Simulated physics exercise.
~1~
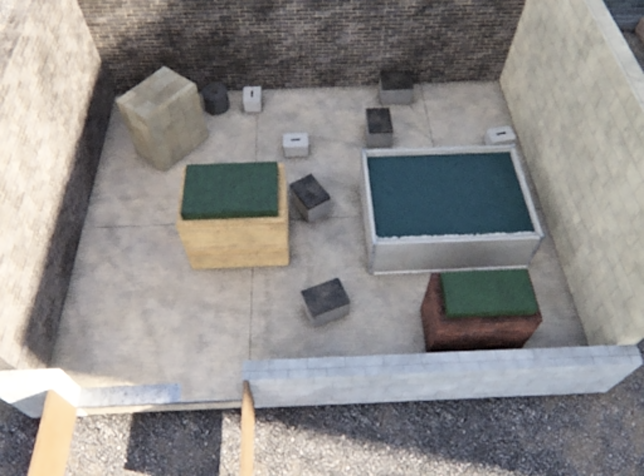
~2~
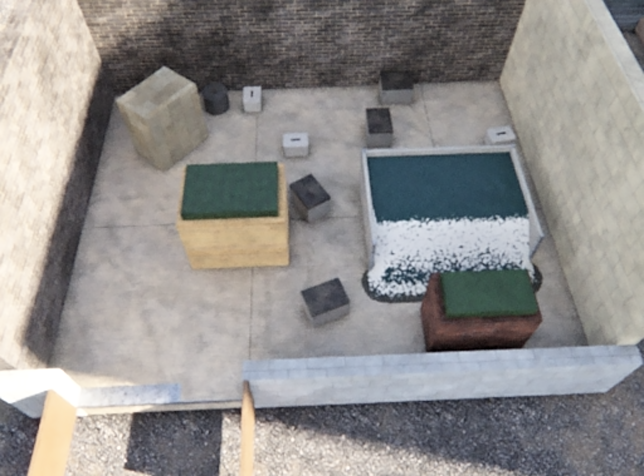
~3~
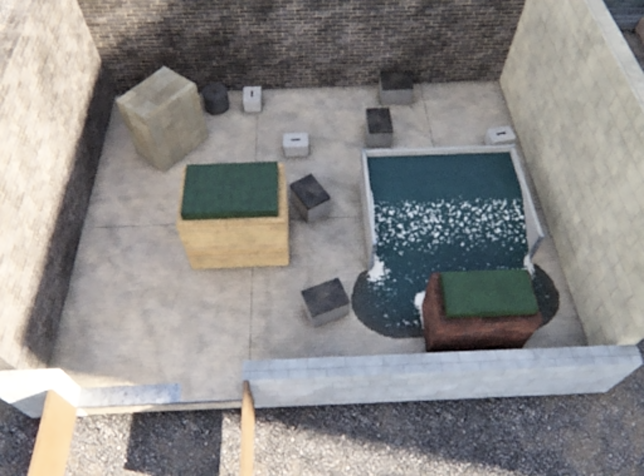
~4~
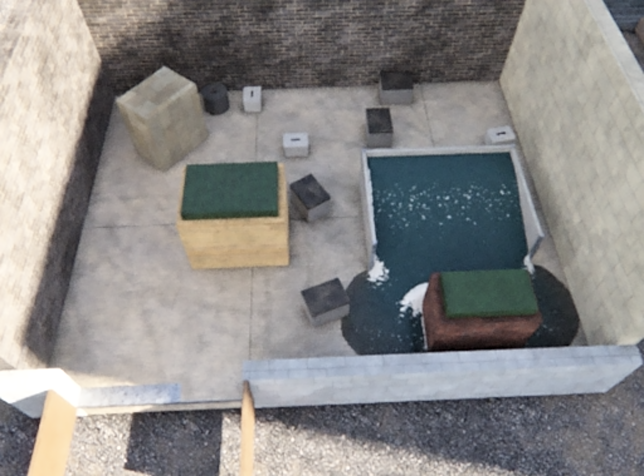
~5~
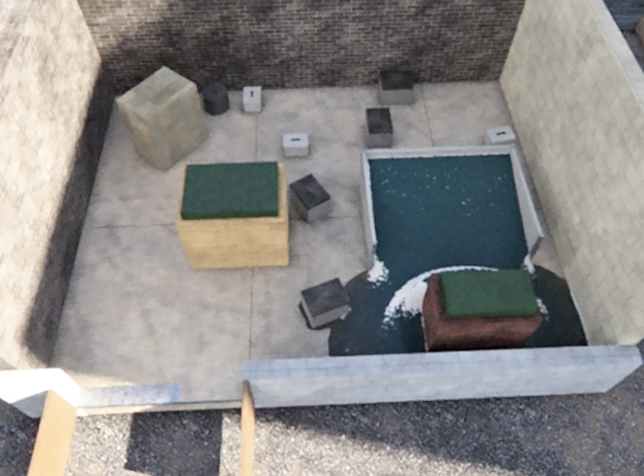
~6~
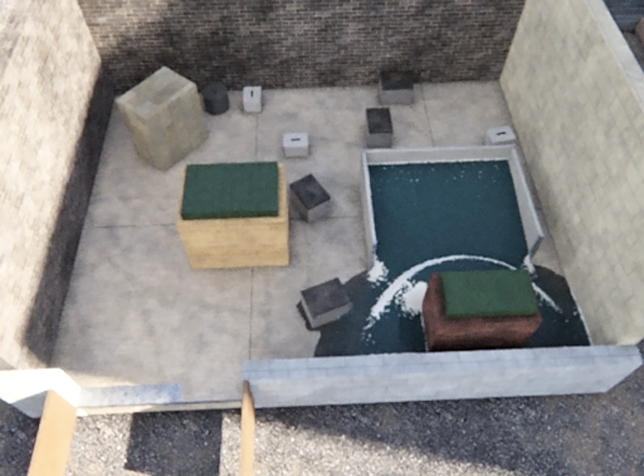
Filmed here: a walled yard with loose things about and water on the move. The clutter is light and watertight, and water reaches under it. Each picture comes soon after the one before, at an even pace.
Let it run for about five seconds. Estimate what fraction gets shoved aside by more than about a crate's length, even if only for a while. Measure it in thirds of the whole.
Share: Fewer than a third.
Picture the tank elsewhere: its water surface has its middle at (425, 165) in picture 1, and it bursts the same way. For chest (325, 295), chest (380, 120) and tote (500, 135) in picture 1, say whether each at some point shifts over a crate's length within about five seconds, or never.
In order: Went well off, remained close by, went well off.
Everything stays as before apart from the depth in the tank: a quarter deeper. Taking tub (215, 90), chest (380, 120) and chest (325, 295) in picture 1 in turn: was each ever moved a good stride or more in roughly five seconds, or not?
Going through them, I'd say never got there, then never got there, then got there.
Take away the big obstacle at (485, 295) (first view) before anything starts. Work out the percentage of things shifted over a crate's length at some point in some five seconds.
Close to 40 percent, I reckon.
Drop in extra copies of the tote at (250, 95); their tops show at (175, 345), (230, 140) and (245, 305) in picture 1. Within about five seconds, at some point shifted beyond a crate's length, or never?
One by one: Knocked well away; hardly budges; knocked well away.
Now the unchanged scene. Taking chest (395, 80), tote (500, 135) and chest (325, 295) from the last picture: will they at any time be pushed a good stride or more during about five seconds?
In sequence: Fell short, covered the distance, covered the distance.
A moment on, 0 of 8 are well off their spots; 0 afloat.
Next, 1 of 8 are well off their spots; 0 afloat.
Later, 2 of 8 are well off their spots; 1 afloat.
In the end, 2 of 8 are well off their spots, and 2 have been at some point; 1 afloat.
